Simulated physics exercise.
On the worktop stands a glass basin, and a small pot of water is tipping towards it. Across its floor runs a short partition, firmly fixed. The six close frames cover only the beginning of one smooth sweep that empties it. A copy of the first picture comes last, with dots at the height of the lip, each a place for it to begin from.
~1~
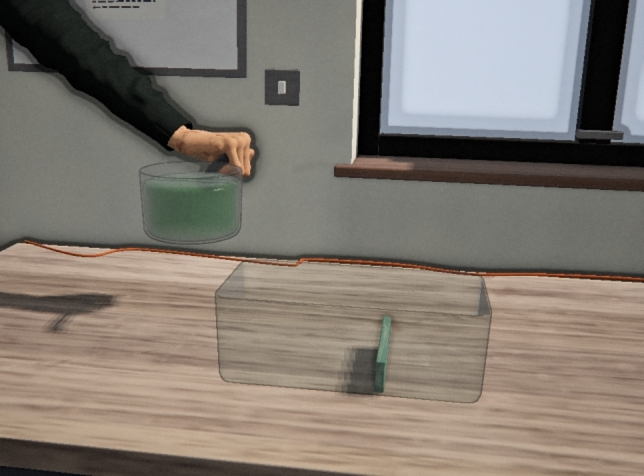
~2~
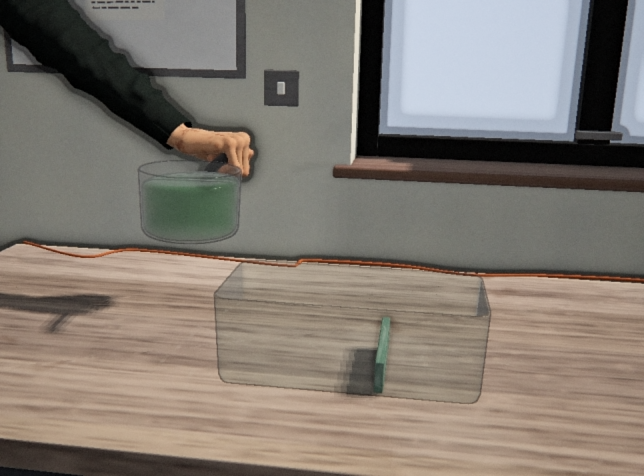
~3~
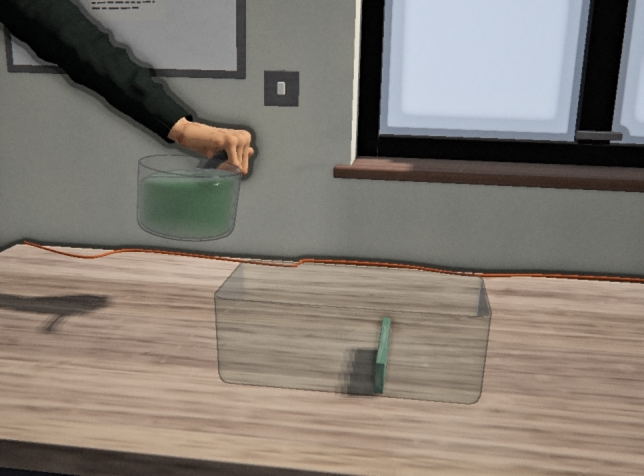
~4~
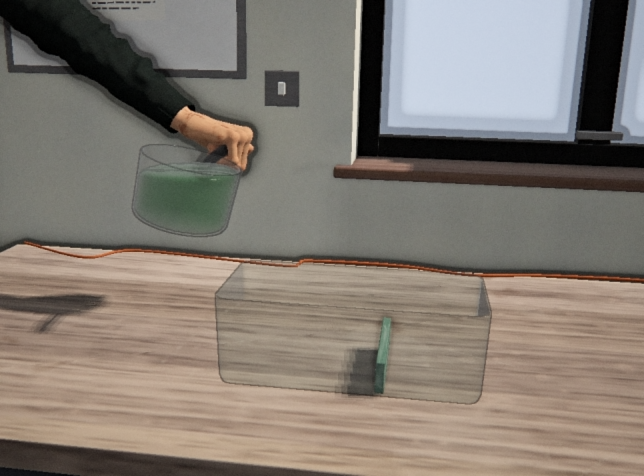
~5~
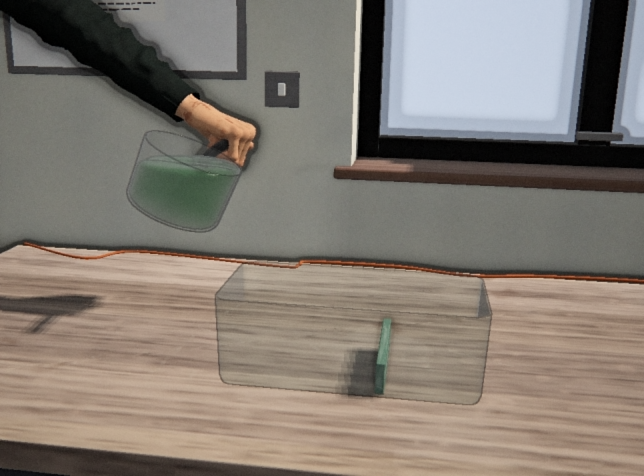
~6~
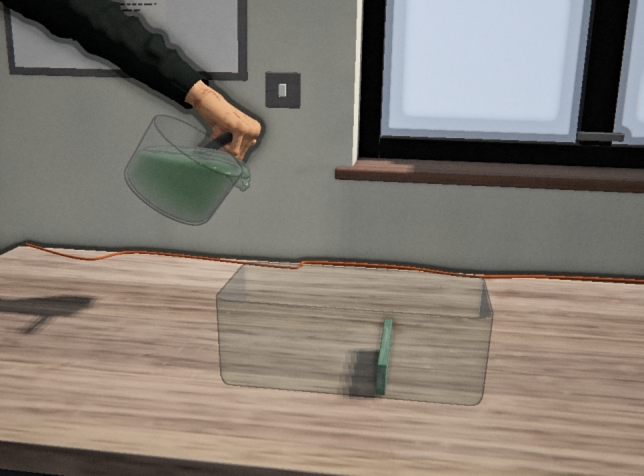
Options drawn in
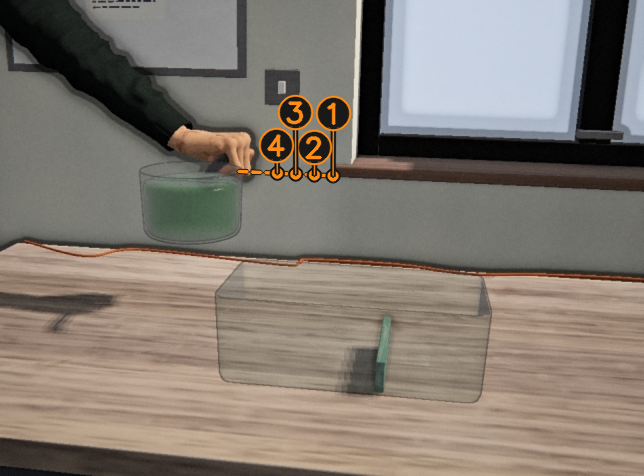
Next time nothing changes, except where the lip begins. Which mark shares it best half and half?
I would pick place 3.
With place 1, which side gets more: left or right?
The right one.
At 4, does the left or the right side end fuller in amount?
More ends on the left.
In orange, 1 at (333, 175); 2 at (314, 175); 3 at (295, 174); 4 at (277, 173).
With 1, about 13 % ends left of the wall and 86 % right of it.
With 2, about 23 % ends left of the wall and 76 % right of it.
With 3, about 48 % ends left of the wall and 51 % right of it.
With 4, about 83 % ends left of the wall and 15 % right of it.
